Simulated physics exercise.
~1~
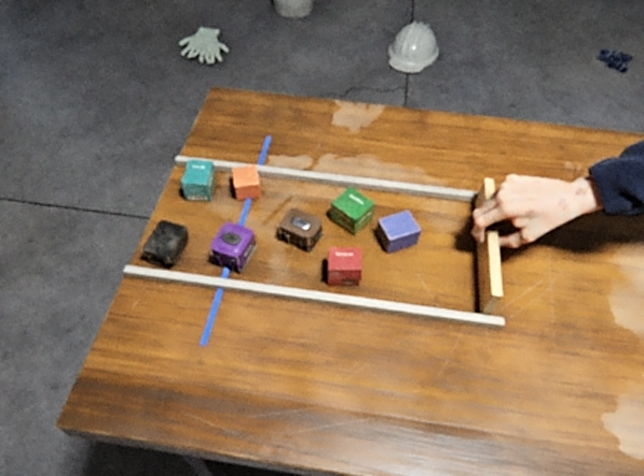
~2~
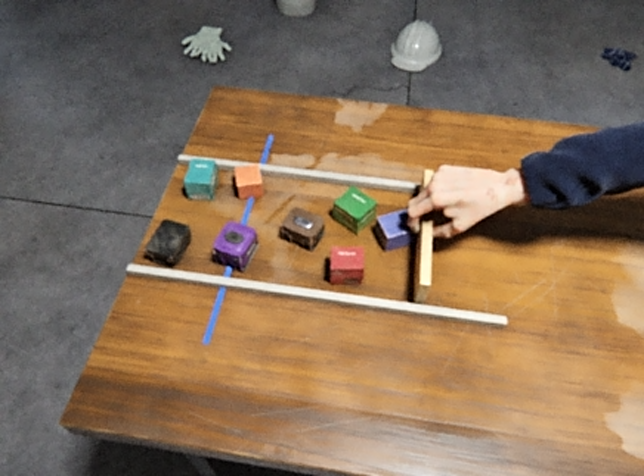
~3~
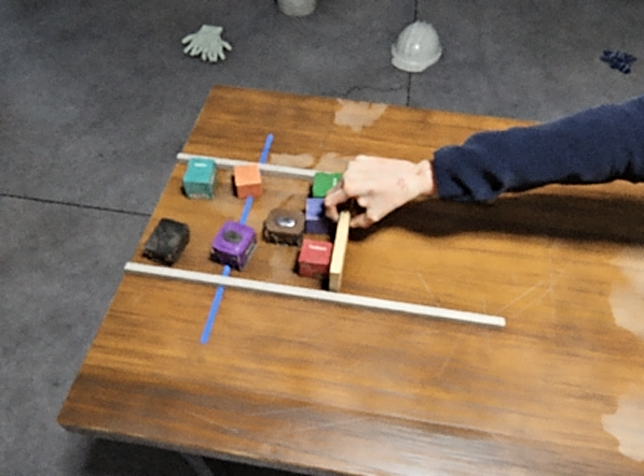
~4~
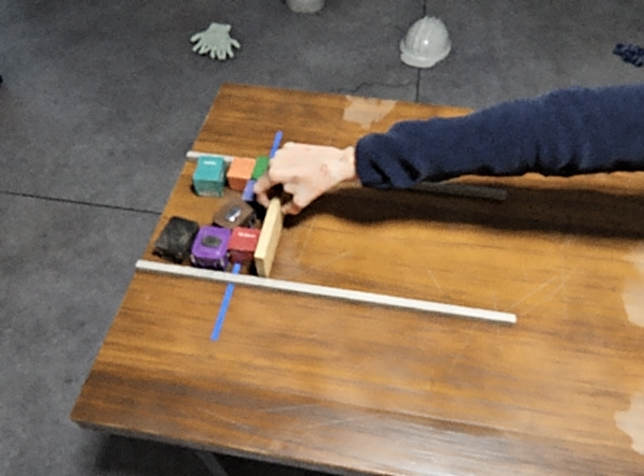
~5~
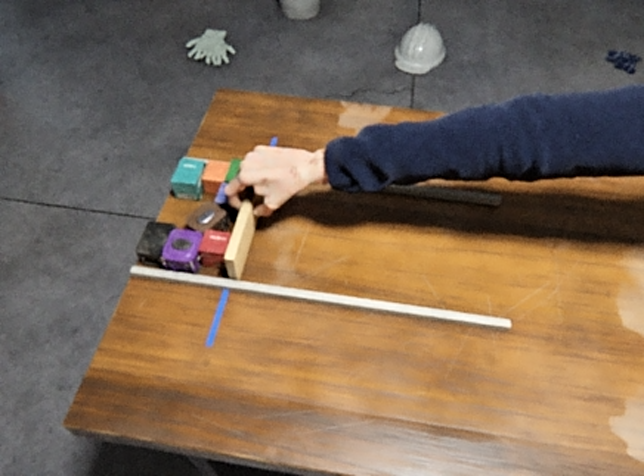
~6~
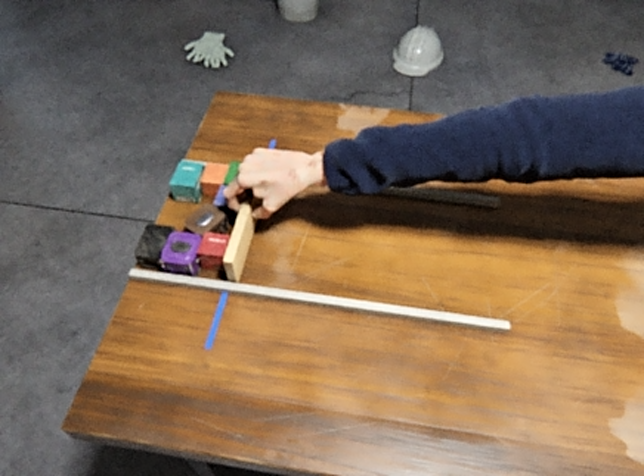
On a worn wooden table above a grey concrete floor, seen from above by a slightly swaying camera, small boxes and cases sit between two pale rails. Teal, orange and black items are at the left, a purple one rests by a blue tape line, and brown, green, blue and red ones lie farther right. A dark-sleeved hand slides an upright wooden board leftward, reaching the blue box first. It gathers the green, red and brown pieces, then crowds everything towards the left edge. The hand stops near the tape, with the items packed together and none fallen.
